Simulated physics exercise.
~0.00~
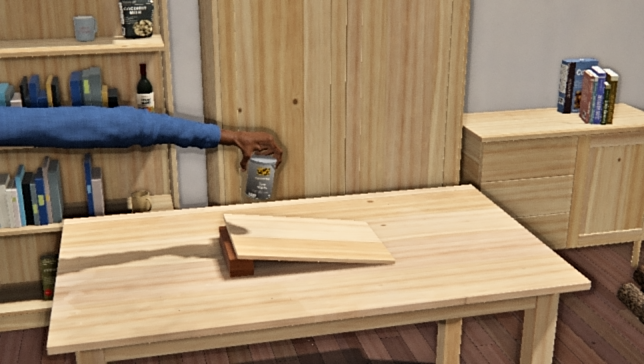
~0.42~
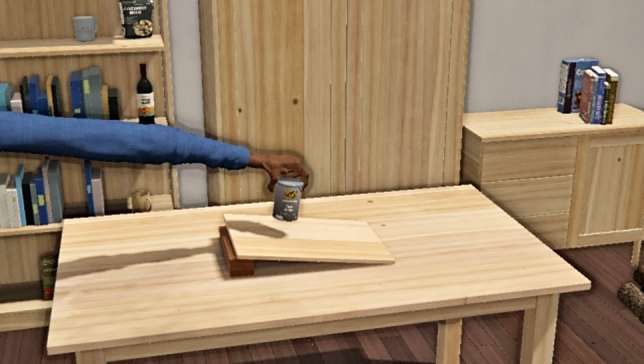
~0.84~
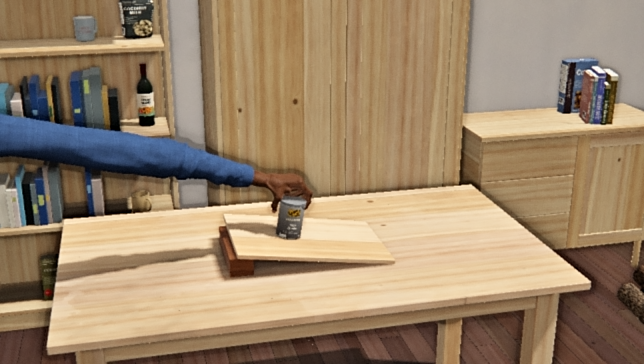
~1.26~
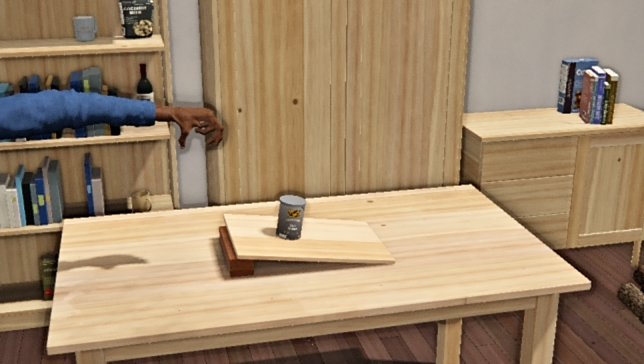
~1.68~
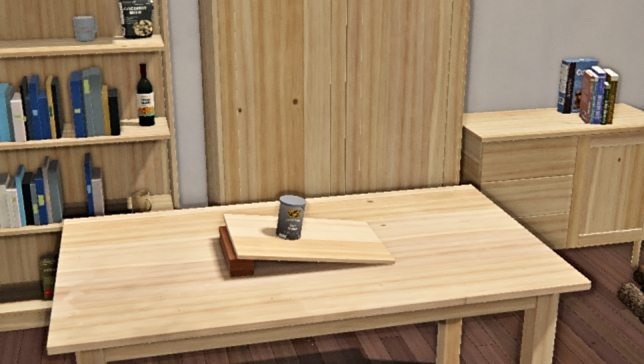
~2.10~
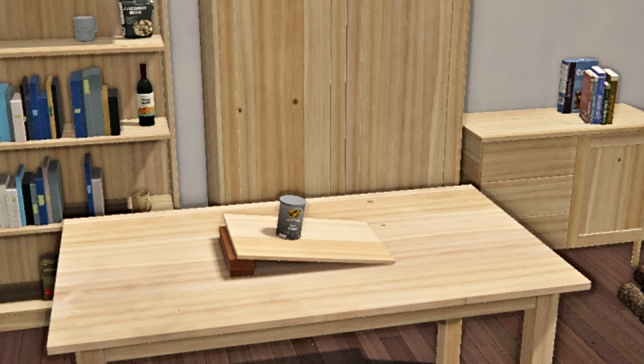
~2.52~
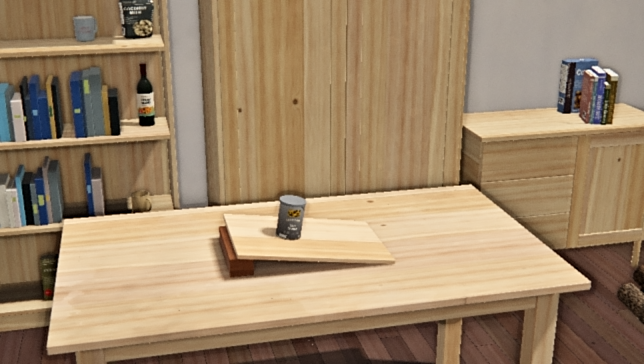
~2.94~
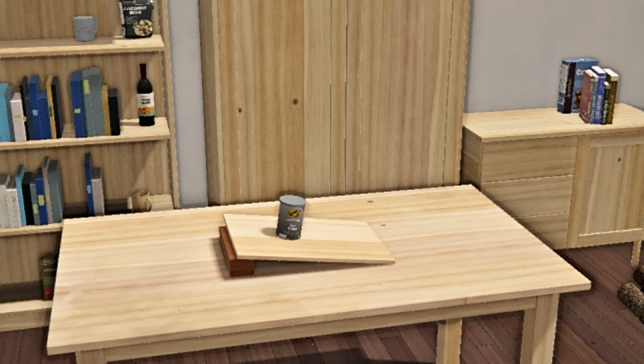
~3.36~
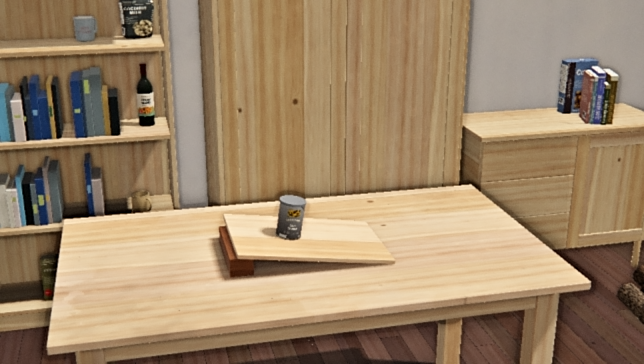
Grey tin being lowered by a hand onto a tilted wooden board, then staying put on the slope after the hand withdraws.
